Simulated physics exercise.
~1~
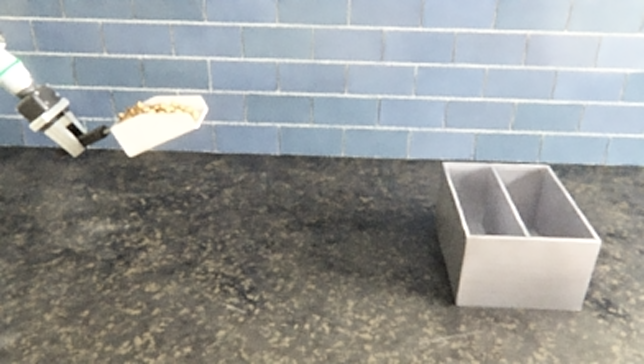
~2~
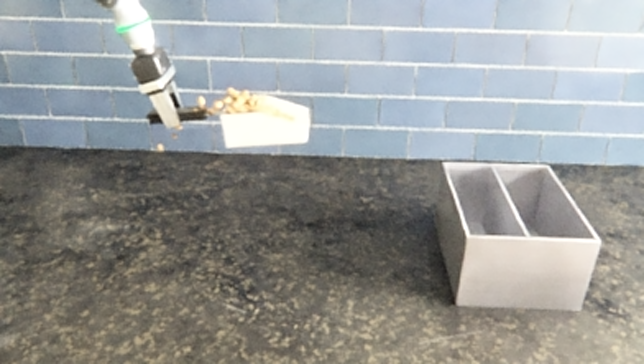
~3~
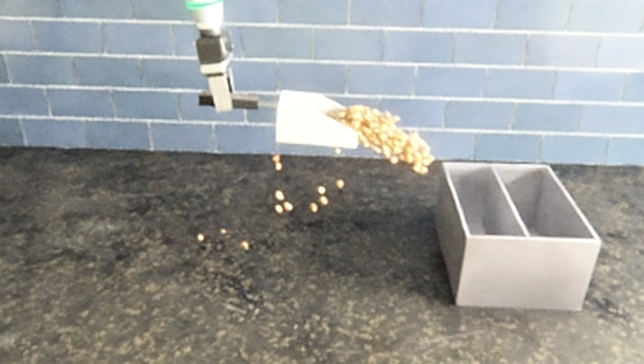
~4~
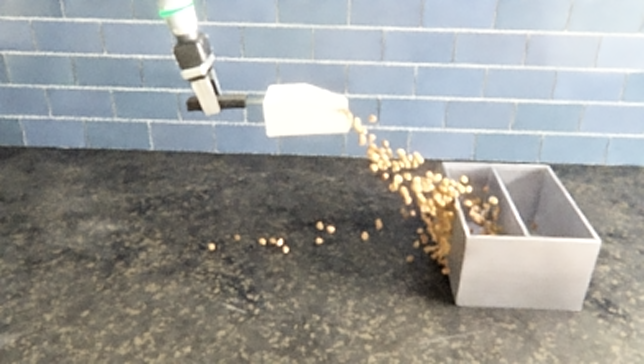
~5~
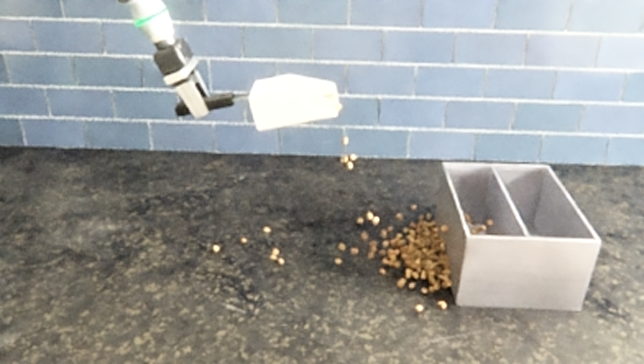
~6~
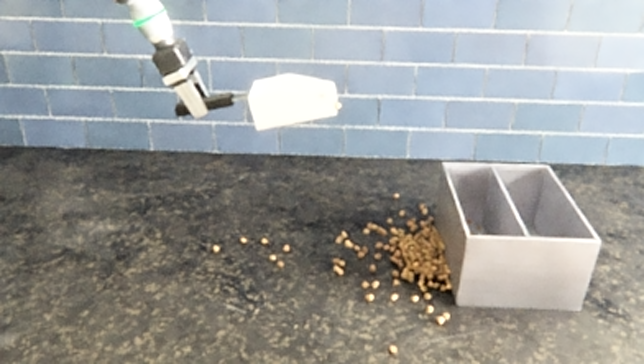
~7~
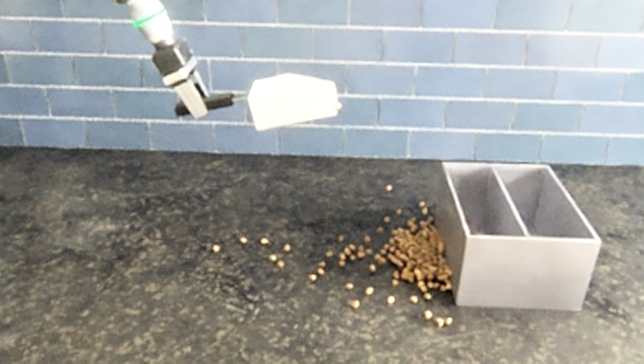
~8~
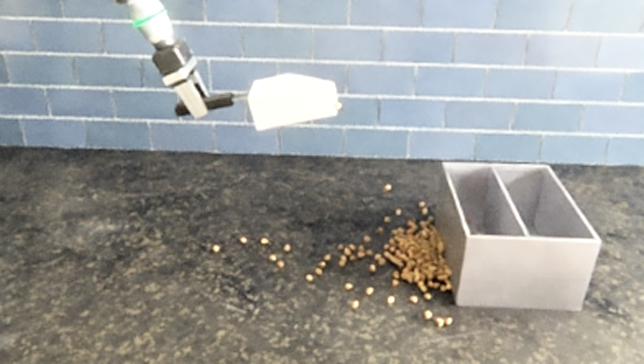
A robot arm holds a white scoop heaped with small tan beans above a dark speckled countertop, seen from the front and slightly above, with a blue tiled wall behind. On the right sits an open grey bin split into two compartments. The arm carries the scoop rightward, and a few beans drop onto the counter. Then the load pours off the front in a stream toward the bin's near left edge, some going inside and many falling short. The scoop draws back slightly, tips up and stops, while beans settle in a pile against the bin's left side, with others scattered leftward.
